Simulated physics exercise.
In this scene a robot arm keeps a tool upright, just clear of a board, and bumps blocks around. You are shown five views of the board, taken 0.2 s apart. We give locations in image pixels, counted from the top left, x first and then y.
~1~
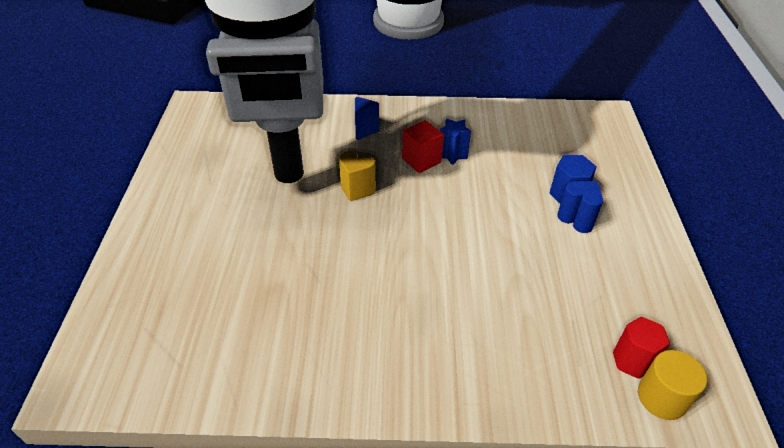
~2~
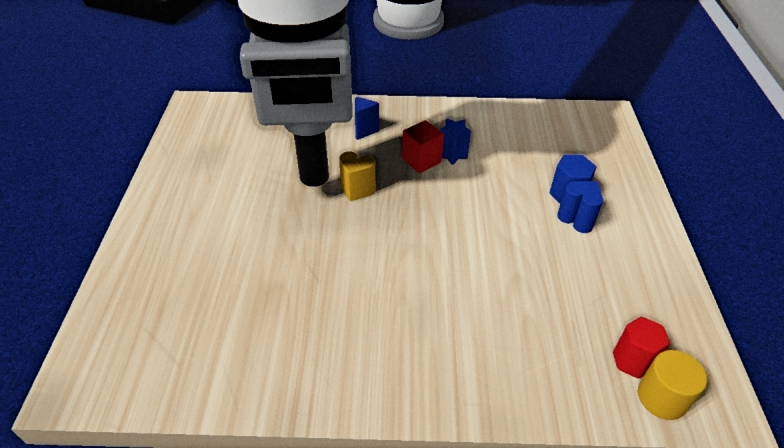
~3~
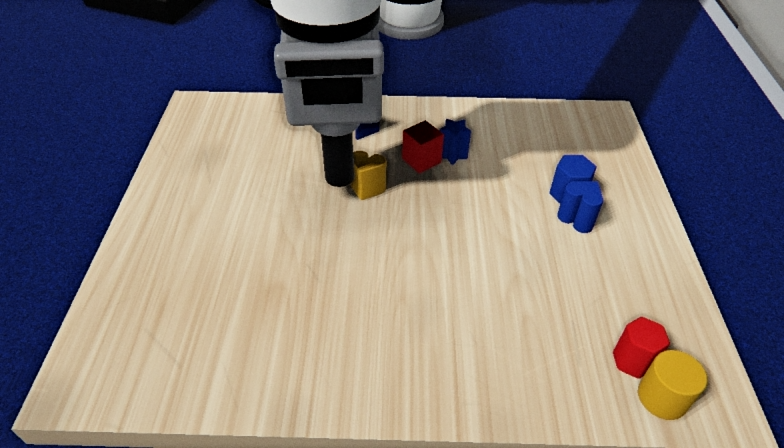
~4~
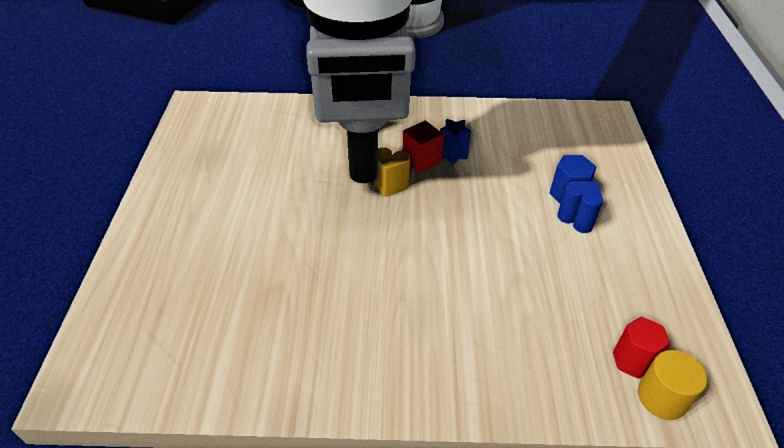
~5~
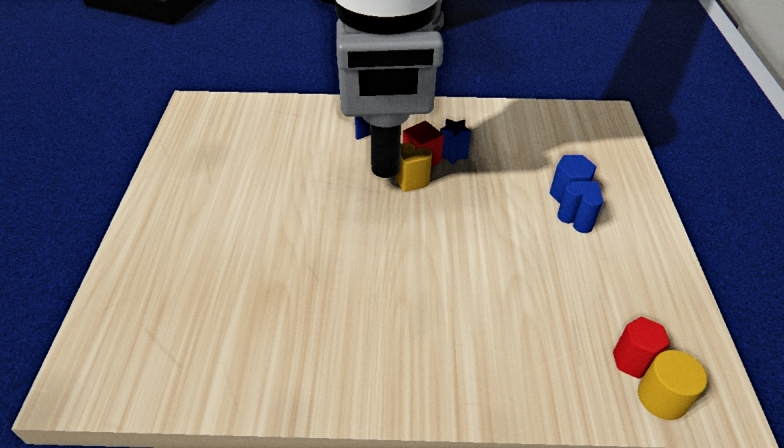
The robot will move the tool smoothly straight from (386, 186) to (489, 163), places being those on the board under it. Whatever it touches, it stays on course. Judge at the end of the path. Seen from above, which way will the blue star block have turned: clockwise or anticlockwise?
My answer: Clockwise.
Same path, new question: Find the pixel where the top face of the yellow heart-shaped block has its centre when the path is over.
At roughly (522, 136).
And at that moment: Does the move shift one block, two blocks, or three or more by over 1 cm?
At least three of them.
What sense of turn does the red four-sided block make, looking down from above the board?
It turns round anticlockwise.
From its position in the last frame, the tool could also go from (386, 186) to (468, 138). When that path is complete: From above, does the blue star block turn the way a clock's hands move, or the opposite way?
From the top, the block rotates clockwise.
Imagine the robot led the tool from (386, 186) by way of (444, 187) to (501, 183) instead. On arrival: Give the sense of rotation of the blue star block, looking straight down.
It ends up turned clockwise.
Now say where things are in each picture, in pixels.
The first picture shows tool tip at (289, 174); block tops, yellow heart-shaped block at (356, 161); red four-sided block at (423, 131); blue star block at (456, 126).
The second picture shows tool at (315, 177); blocks unchanged.
The third picture shows tool at (340, 178); yellow heart-shaped block at (367, 160).
The fourth picture shows tool at (364, 174); yellow heart-shaped block at (391, 156).
The fifth picture shows tool at (386, 169); yellow heart-shaped block at (413, 152); red four-sided block at (423, 131); blue star block at (456, 126).
What follows on the original path. One third of the way, tool at (423, 161); yellow heart-shaped block at (451, 146); red four-sided block at (436, 126), turned 60° anticlockwise; blue star block at (462, 120), turned 45° clockwise.
Two thirds of the way, tool at (458, 153); yellow heart-shaped block at (487, 140), turned 15° clockwise; red four-sided block at (437, 126), turned 70° anticlockwise; blue star block at (463, 120), turned 45° clockwise.
At the end, tool at (492, 146); yellow heart-shaped block at (522, 136), turned 35° clockwise; red four-sided block at (437, 126), turned 70° anticlockwise; blue star block at (463, 120), turned 45° clockwise.
